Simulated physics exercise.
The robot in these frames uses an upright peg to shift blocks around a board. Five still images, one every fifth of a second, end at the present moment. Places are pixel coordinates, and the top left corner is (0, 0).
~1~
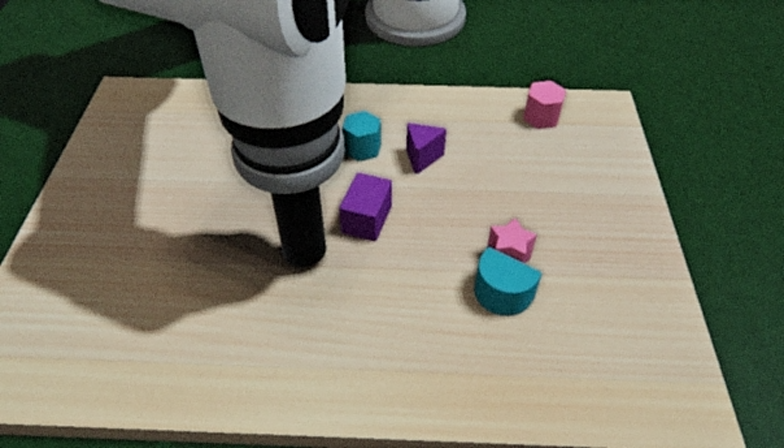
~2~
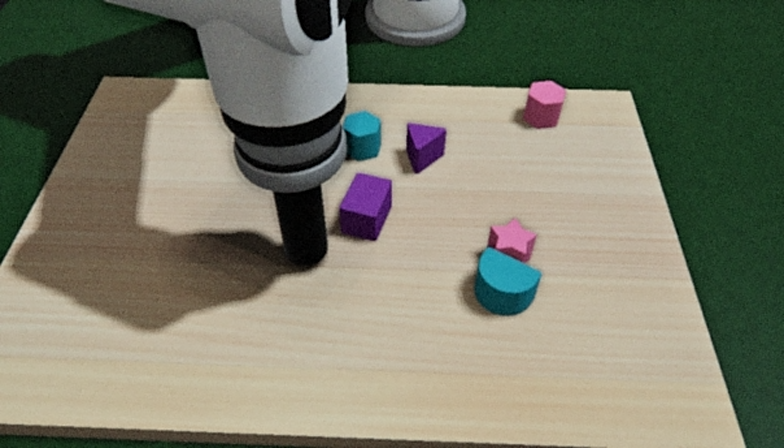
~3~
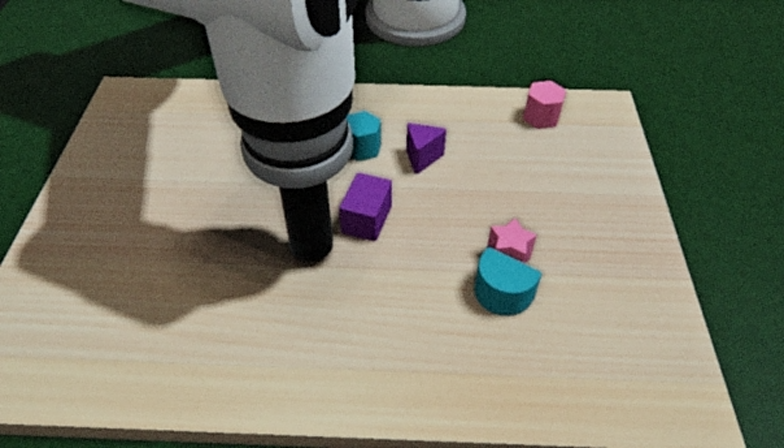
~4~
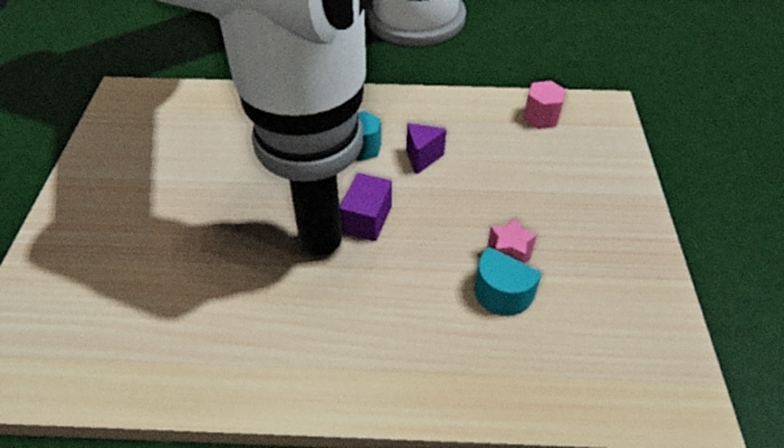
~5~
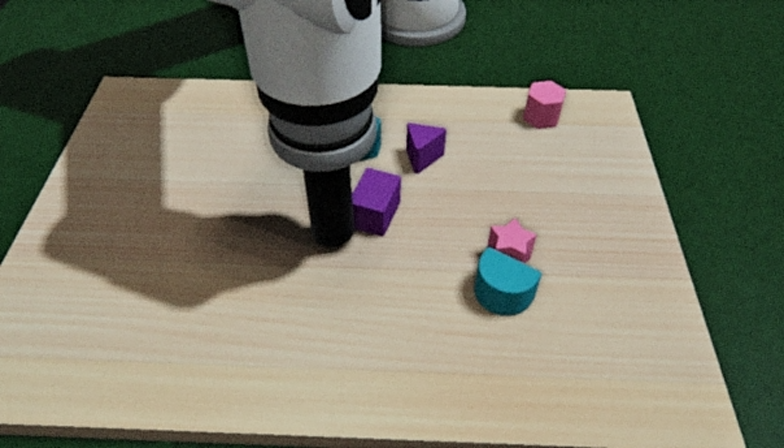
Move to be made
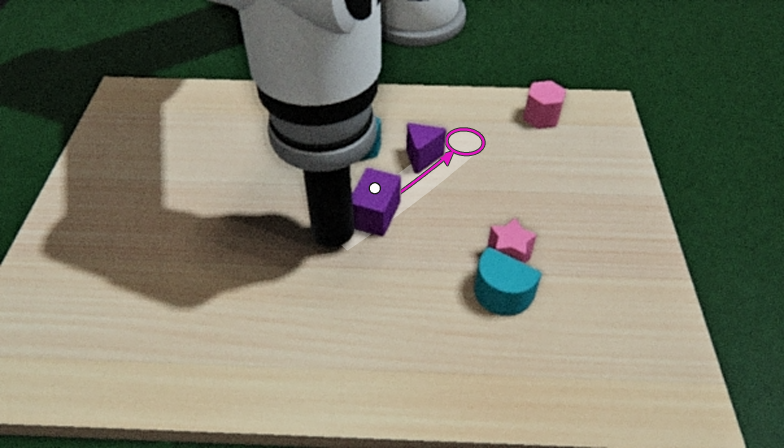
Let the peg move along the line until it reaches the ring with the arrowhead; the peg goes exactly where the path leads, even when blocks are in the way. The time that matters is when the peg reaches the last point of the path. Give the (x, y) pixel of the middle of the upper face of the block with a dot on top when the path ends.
At roughly (488, 149).
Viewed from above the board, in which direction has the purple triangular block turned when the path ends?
Looking down, it rotates anti-clockwise.
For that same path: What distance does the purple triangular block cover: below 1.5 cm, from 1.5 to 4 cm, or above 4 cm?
It moves more than 4 cm.
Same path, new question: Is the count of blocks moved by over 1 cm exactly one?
No, I don't think so.
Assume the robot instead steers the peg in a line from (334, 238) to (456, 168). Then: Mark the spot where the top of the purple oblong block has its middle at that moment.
The centre of its top face lies at (505, 143).
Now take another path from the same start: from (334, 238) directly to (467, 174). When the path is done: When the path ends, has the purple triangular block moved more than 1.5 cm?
Yes
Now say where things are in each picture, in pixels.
The first frame shows lower end of the peg (305, 250), tops of blocks, turquoise hexagonal block (362, 123), purple oblong block (366, 193), purple triangular block (424, 133).
The second frame shows peg (306, 249), blocks as before.
The third frame shows peg (312, 245), blocks as before.
The fourth frame shows peg (321, 239), blocks as before.
The fifth frame shows peg (333, 231), turquoise hexagonal block hidden, purple oblong block (375, 188), purple triangular block (424, 133).
The drawn path runs from (334, 238) through (406, 188) to (465, 142); the dot is on the purple oblong block.
On the path given first. One third of the way, peg (384, 196); purple oblong block (430, 163), turned 25° clockwise; purple triangular block (430, 128), turned 30° anticlockwise.
Two thirds of the way, peg (428, 164); purple oblong block (475, 152), turned 85° clockwise; purple triangular block (434, 124), turned 65° anticlockwise.
At the end, peg (466, 134); turquoise hexagonal block not moved; purple oblong block (488, 149), turned 110° clockwise; purple triangular block (448, 99), turned 115° anticlockwise.
